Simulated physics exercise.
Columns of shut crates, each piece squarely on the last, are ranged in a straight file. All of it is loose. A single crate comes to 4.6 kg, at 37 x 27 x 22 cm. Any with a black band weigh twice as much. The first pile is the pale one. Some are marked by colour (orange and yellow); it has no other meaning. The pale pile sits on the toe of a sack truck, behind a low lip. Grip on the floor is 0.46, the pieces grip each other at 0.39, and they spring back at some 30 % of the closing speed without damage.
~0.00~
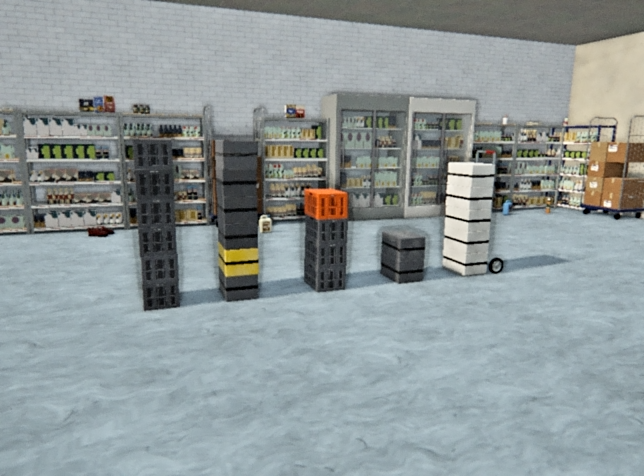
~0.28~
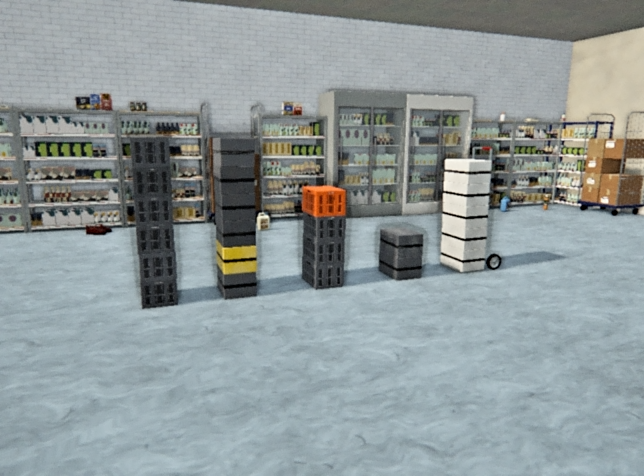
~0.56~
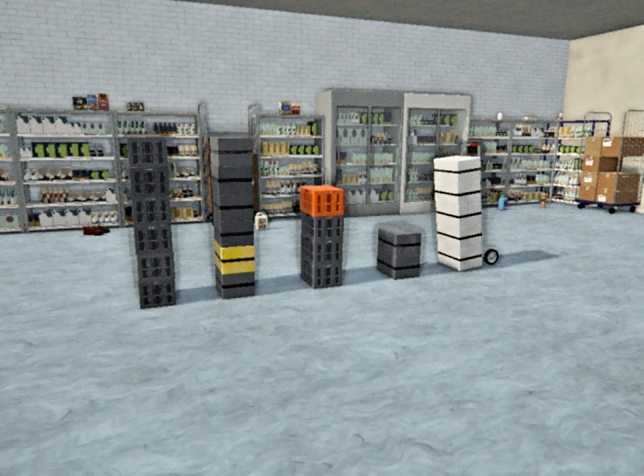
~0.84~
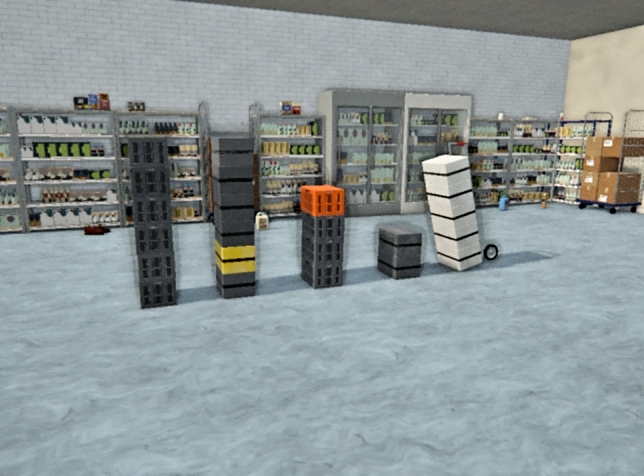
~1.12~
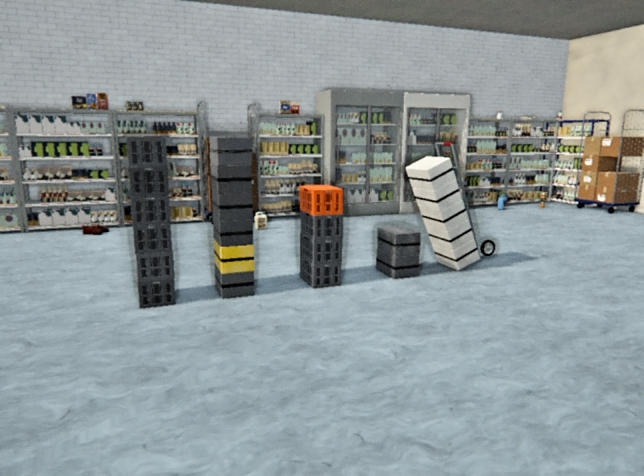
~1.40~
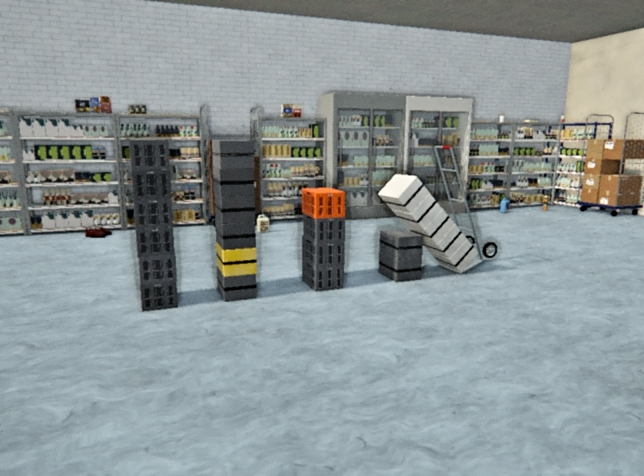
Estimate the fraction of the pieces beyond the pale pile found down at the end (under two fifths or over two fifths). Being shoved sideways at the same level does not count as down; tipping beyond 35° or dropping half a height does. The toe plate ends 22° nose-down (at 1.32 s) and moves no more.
It comes to under two fifths.
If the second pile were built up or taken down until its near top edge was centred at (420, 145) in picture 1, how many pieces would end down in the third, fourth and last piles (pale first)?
In that case third 3, fourth 5, last 5.
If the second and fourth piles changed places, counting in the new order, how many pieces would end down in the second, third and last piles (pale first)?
Then second 6, third 3, last 0.
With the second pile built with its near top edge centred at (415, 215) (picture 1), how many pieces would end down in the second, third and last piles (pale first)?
Then second 3, third 3, last 0.
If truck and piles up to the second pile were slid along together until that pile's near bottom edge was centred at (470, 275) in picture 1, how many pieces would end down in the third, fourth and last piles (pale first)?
In that case third 0, fourth 0, last 0.
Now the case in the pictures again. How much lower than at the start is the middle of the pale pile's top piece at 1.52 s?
Roughly 30 cm.
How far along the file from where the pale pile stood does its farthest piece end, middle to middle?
About 130 cm.
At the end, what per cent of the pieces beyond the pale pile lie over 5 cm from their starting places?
Shifted: 30 per cent.
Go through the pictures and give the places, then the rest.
In the first frame (pixels give the middle of a visible side), truck frame 0° forward; yellow crate (242, 263); orange crate (333, 206); none of the others has stirred.
The second frame shows truck frame 1° forward; orange crate (331, 203).
The third frame shows truck frame 6° forward, top of the pale pile leaning 6°; orange crate (329, 203); none of the others has stirred.
The fourth frame shows truck frame 14° forward, top of the pale pile leaning 14°; orange crate (329, 203); none of the others has stirred.
The fifth frame shows truck frame (458, 168) 20° forward, top of the pale pile leaning 23°; orange crate (328, 202); none of the others has stirred.
The sixth frame shows truck frame (457, 171) 22° forward, top of the pale pile leaning 44°; orange crate (330, 205); yellow crate (240, 262); none of the others has stirred.
After 1.52 s, 5 of the pale pile down; none of the 18 other crates down.
After 1.72 s, 5 of the pale pile down; none of the 18 other crates down, 3 disturbed.
After 2.14 s, 5 of the pale pile down; 1 of the 18 other crates down; orange crate 54 mm from its place.
In the end (2.8 s), 5 of the pale pile down; 1 of the 18 other crates down; orange crate 58 mm from its place; yellow crate unmoved. That is 6 per cent. From the last view, middles, orange crate near (316, 203), yellow crate near (236, 257).
